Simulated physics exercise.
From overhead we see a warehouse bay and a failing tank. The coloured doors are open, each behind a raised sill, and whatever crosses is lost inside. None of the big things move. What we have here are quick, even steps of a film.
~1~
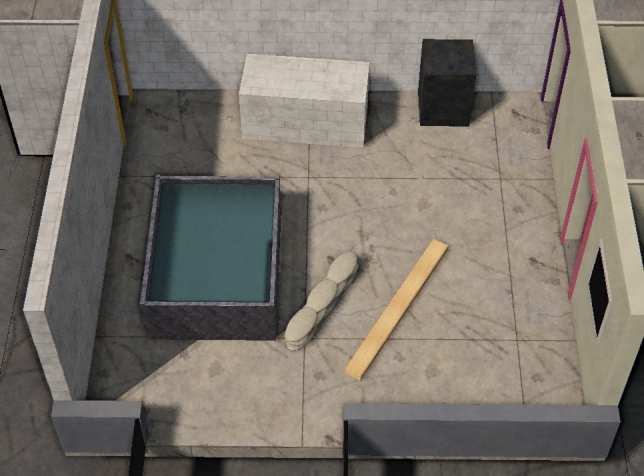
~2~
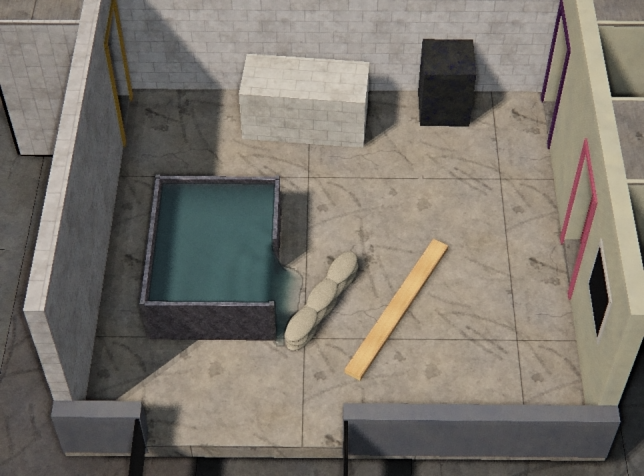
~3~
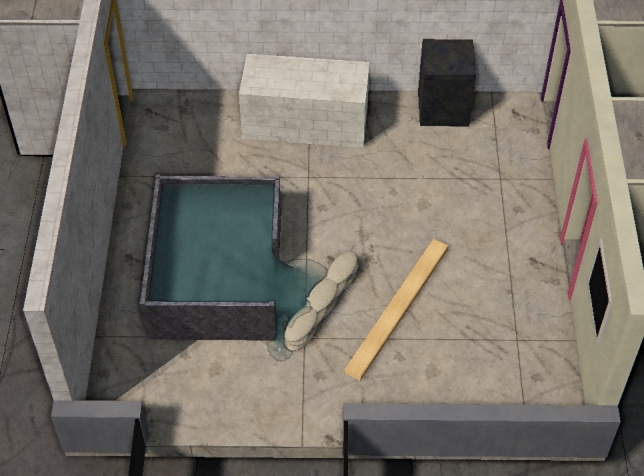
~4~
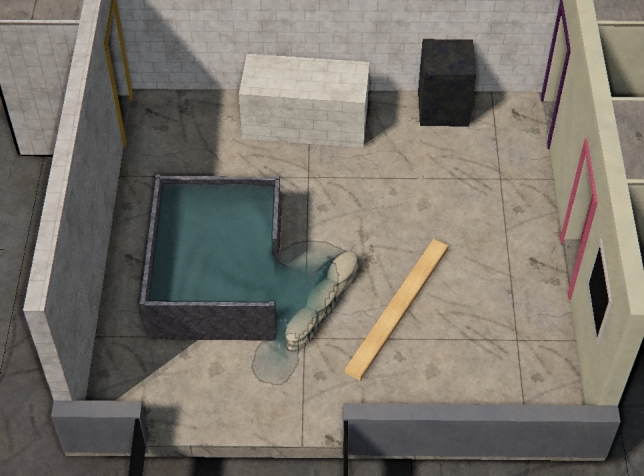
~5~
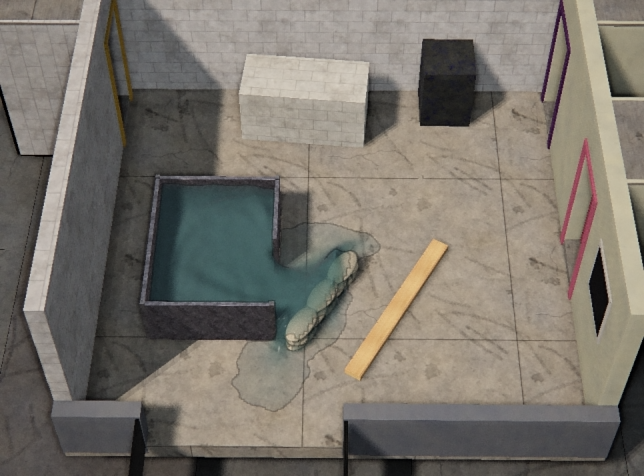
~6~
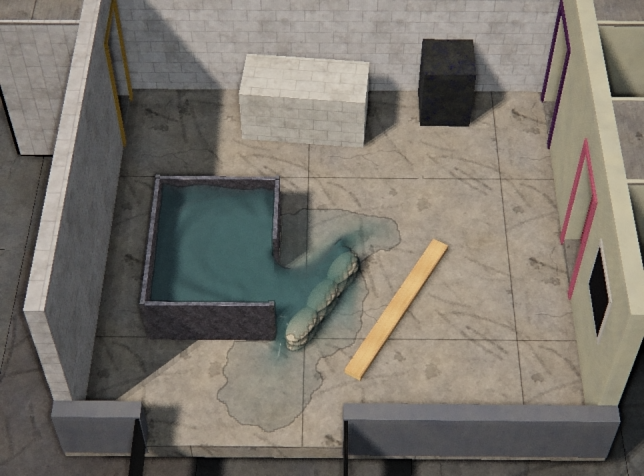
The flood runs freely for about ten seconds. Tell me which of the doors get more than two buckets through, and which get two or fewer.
Sorted out: The pink door gets two or fewer; the purple door gets more than two; the yellow door gets two or fewer.
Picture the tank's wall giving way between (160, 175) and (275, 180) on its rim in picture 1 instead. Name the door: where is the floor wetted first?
That would be the yellow-painted one.
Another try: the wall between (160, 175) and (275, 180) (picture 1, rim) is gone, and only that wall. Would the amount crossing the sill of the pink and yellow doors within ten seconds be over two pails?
Well, the pink door comes up short, but the yellow door crosses the threshold.
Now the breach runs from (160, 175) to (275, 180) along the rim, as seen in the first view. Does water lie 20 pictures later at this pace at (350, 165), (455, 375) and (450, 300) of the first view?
Respectively: Drenched, parched and parched.
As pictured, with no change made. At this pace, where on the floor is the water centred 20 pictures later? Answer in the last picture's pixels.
The centre of mass sits at about (295, 239).
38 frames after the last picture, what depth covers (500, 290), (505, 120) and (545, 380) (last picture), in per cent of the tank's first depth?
Roughly 4 per cent, 6 per cent and 4 per cent.
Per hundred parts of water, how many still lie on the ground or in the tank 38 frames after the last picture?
Estimate: Close to 86 %.
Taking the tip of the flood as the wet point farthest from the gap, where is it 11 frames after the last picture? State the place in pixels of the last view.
I'd put it around (514, 103).
A moment on, water covers 35 % of the floor; the pink door not reached, the purple door not reached, the yellow door not reached.
Next, water covers 55 % of the floor; the pink door not reached, the purple door not reached, the yellow door not reached.
Then, water covers 60 % of the floor; the pink door wet at the sill, nothing in, the purple door over two buckets in, the yellow door wet at the sill, nothing in.
Later, water covers 75 % of the floor; the pink door wet at the sill, nothing in, the purple door far over two buckets in, the yellow door wet at the sill, nothing in.
In the end, water covers 90 % of the floor; the pink door wet at the sill, nothing in, the purple door far over two buckets in, the yellow door wet at the sill, nothing in.
